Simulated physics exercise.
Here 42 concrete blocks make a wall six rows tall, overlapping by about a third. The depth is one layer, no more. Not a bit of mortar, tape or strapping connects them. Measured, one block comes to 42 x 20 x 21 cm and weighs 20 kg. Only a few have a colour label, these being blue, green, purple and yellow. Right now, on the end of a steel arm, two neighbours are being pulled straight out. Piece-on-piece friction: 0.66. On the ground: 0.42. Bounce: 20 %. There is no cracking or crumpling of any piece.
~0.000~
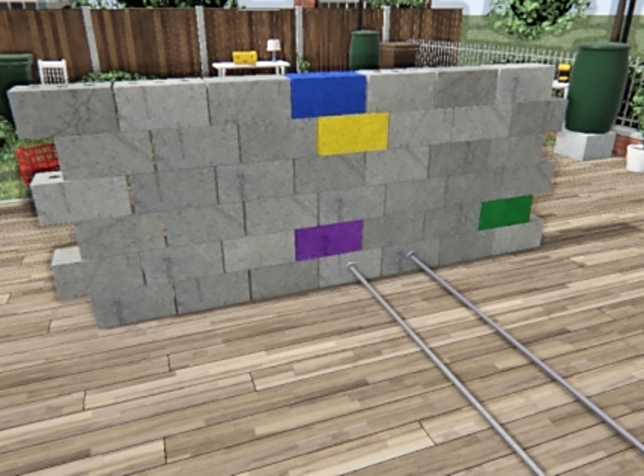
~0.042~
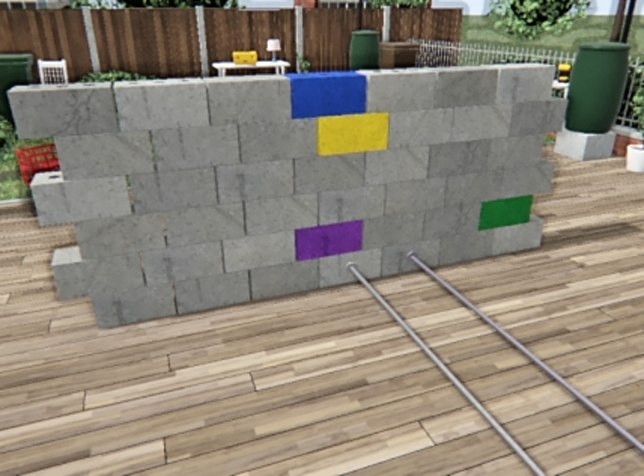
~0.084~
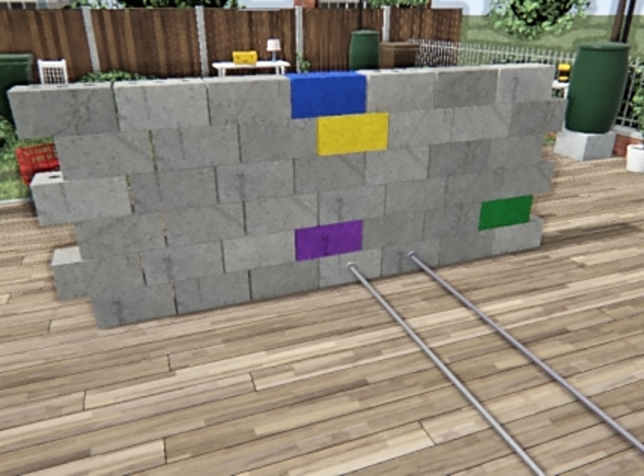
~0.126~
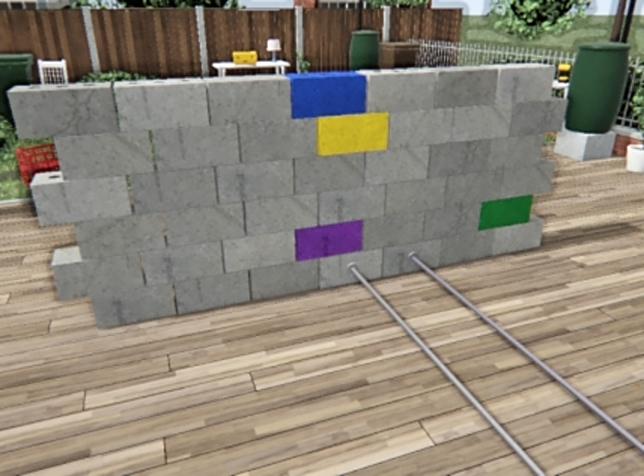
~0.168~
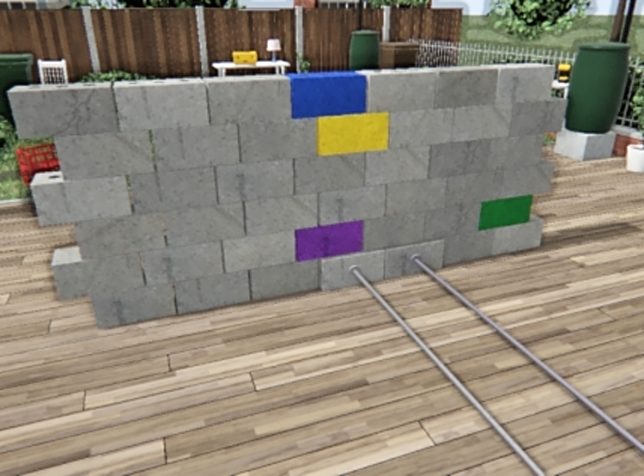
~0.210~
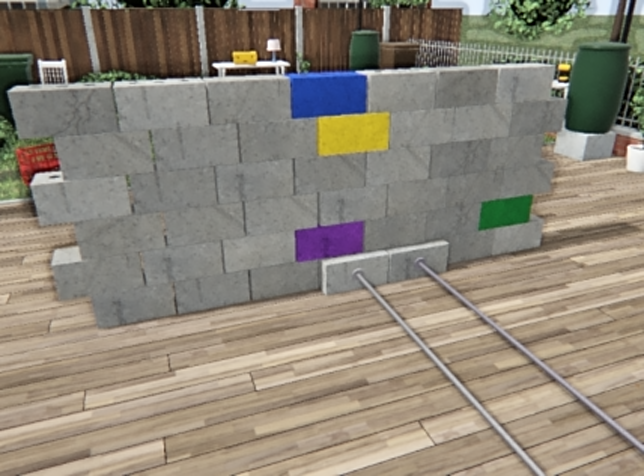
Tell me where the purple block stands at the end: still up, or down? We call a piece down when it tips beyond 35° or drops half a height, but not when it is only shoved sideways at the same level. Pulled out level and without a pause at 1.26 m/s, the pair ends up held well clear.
At the end the purple block is still up.
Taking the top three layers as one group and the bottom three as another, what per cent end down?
Top 0 per cent versus bottom 10 per cent.
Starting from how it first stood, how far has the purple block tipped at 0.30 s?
Some 0°.
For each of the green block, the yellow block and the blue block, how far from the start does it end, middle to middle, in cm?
Green 0 cm, yellow 10 cm, blue 10 cm.
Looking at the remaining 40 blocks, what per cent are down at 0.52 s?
By that time it is 0 percent.
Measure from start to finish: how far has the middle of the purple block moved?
I'd estimate near 5 cm.
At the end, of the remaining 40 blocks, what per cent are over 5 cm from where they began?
20 percent of them have shifted.
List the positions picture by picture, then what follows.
In the first frame (places mark the middle of the side facing us), pulled block (396, 254) not yet moving; purple block (331, 241); yellow block (355, 134); green block (507, 213); the rest undisturbed.
Pulled block (396, 254) not yet moving; purple block (331, 241), in the second frame.
Pulled block (396, 254) not yet moving; purple block (331, 241), in the third frame.
Pulled block (397, 254) 13 mm out; purple block (331, 241), in the fourth frame.
Pulled block (400, 257) 49 mm out; purple block (331, 241), in the fifth frame.
Pulled block (404, 260) 10 cm out; purple block (331, 242) shifted 20 mm; yellow block (355, 134); blue block (331, 97); 4 disturbed, none down, in the sixth frame.
After 0.30 s, none of the 40 other blocks down, 12 disturbed; purple block shifted 40 mm; yellow block shifted 39 mm.
After 0.52 s, 1 of the 40 other blocks down; purple block shifted 59 mm; yellow block shifted 7 cm.
At rest (1.2 s), 1 of the 40 other blocks down; purple block shifted 58 mm; blue block shifted 53 mm; yellow block shifted 6 cm. As the last picture would show them, middles, purple block near (327, 238), blue block near (328, 96).
